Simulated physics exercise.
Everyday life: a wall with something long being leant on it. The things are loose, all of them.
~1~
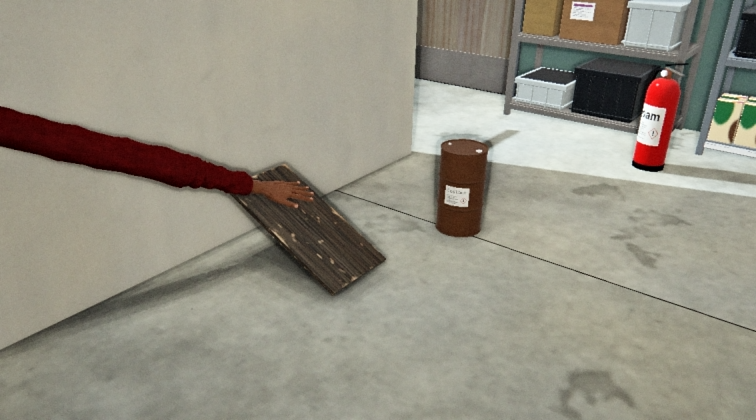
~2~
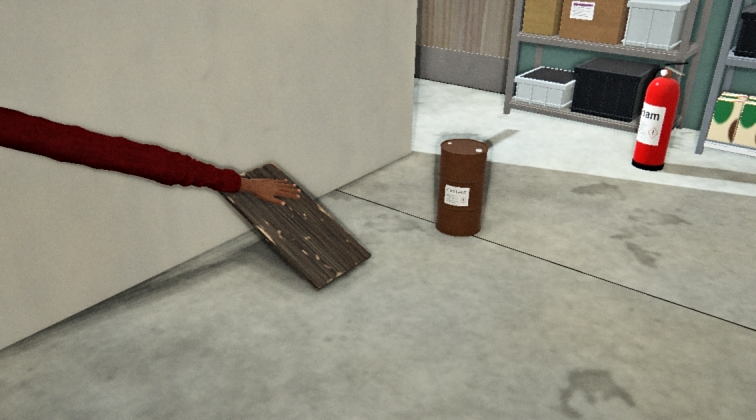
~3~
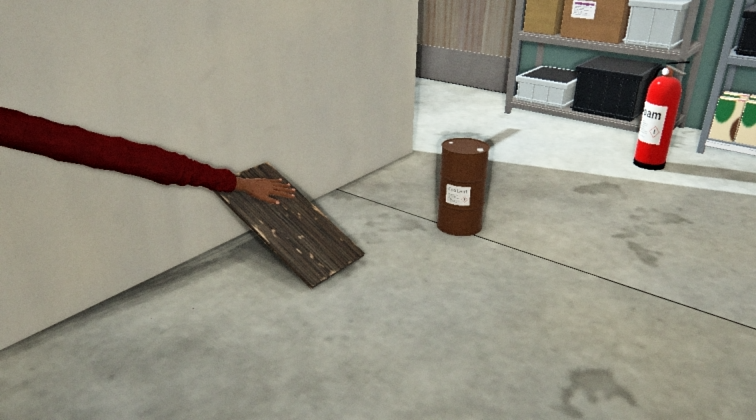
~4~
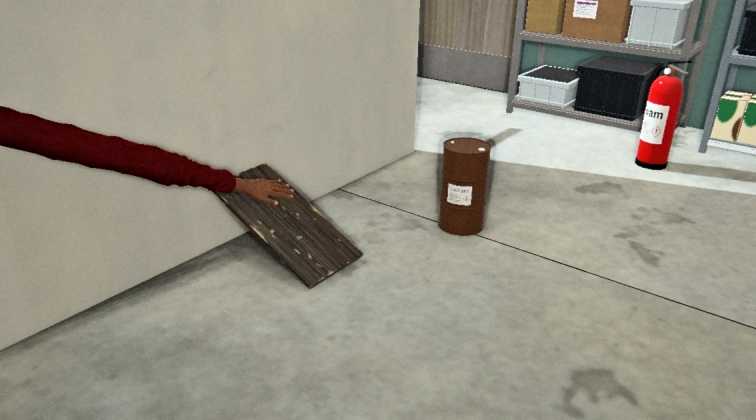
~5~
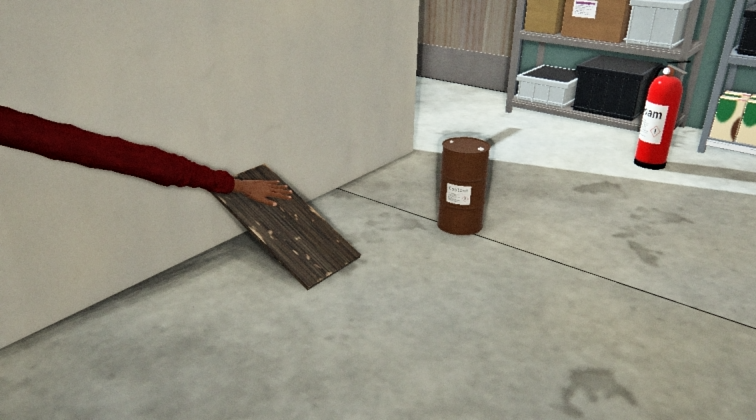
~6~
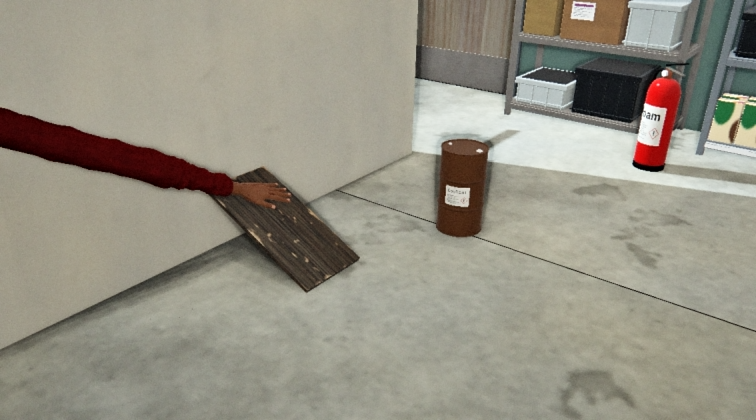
In a room with a concrete floor and storage shelves, a red-sleeved arm moves a dark board slightly left into a leaning position against a pale wall, then keeps its hand on it while a brown canister stands nearby.
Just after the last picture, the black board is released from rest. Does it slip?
Yes - my guess is it skids.
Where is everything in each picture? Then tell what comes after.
In the first picture, not yet at the wall; black board (307, 225); brown canister (461, 188).
In the second picture, not yet at the wall; black board (293, 222); brown canister (461, 188).
In the third picture, not yet at the wall; black board (287, 220); brown canister (462, 187).
In the fourth picture, not yet at the wall; black board (286, 221); brown canister (464, 187).
In the fifth picture, propped up under the hand; black board (284, 222); brown canister (463, 186).
In the sixth picture, propped up under the hand; black board (283, 225); brown canister (462, 188).
Then, 0.30 s on from there, black board leaning 14° more than when let go near (288, 241).
Then, 0.40 s on from there, black board leaning 27° more than when let go near (289, 254).
In the end, moved from the start, black board; brown canister unmoved. At the end, from the last picture's camera, black board near (290, 255). The board gives way.
